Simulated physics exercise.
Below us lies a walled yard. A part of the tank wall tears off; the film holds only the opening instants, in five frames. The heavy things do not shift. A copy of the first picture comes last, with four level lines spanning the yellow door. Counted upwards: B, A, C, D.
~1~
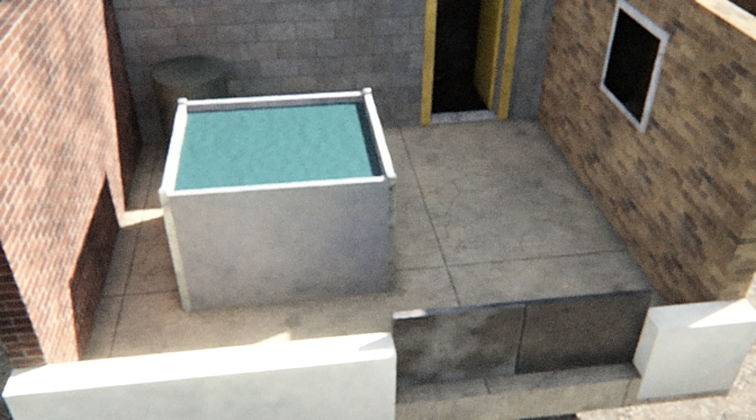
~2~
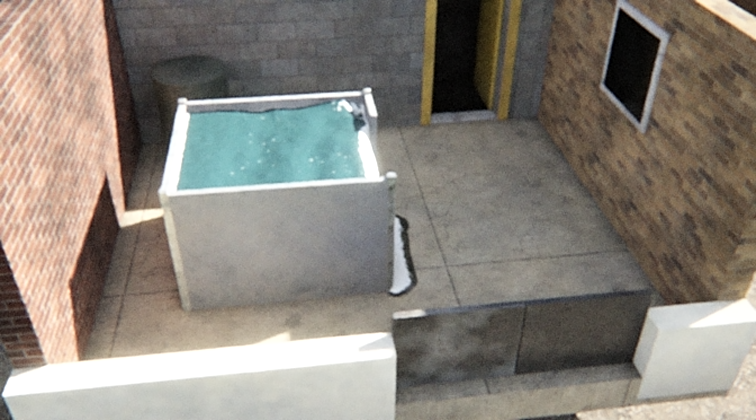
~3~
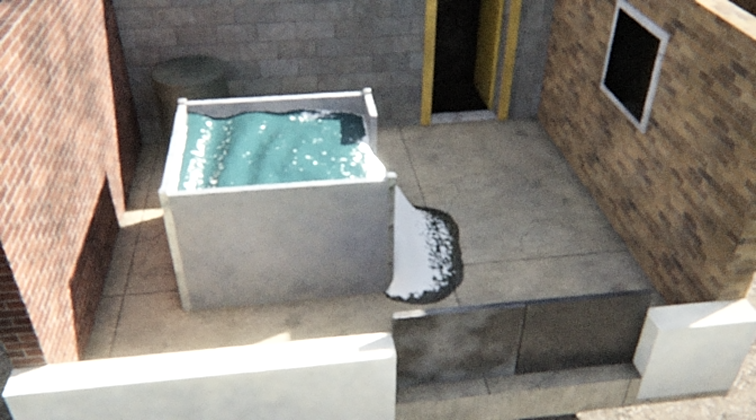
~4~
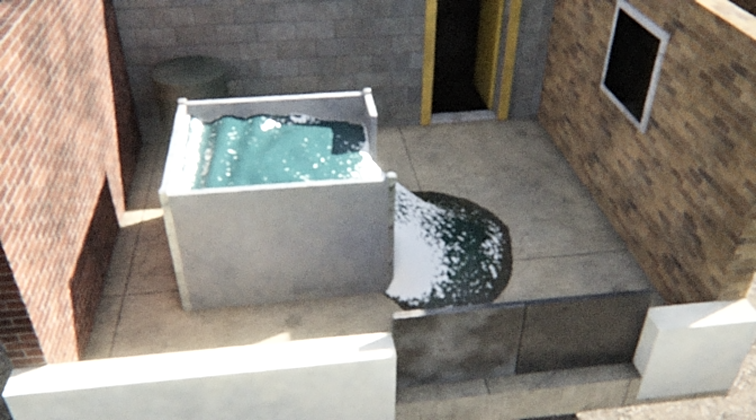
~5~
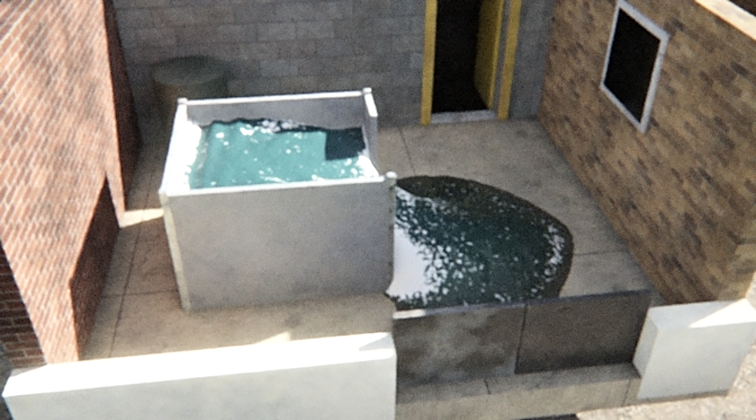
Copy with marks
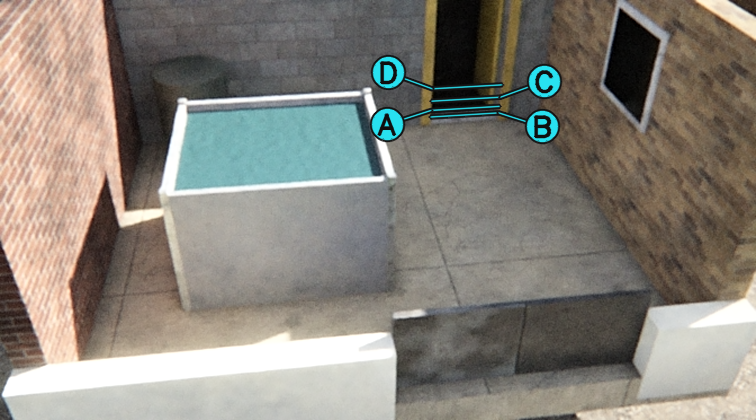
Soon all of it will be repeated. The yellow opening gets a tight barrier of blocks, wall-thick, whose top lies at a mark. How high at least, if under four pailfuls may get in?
The answer is height C.
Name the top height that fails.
The answer is A.
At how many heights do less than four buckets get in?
Two of the four.
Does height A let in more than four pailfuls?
Yes, that goes wrong.
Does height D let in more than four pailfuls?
No, not at all.
On the marked copy, A at (465, 108); B at (464, 114); C at (466, 99); D at (467, 86); from the bottom up B, A, C, D.
For height A, about 11 bucketfuls get in.
For height B, dozens of bucketfuls pour in.
For height C, a splash gets over, under a bucket.
For height D, nothing gets over.
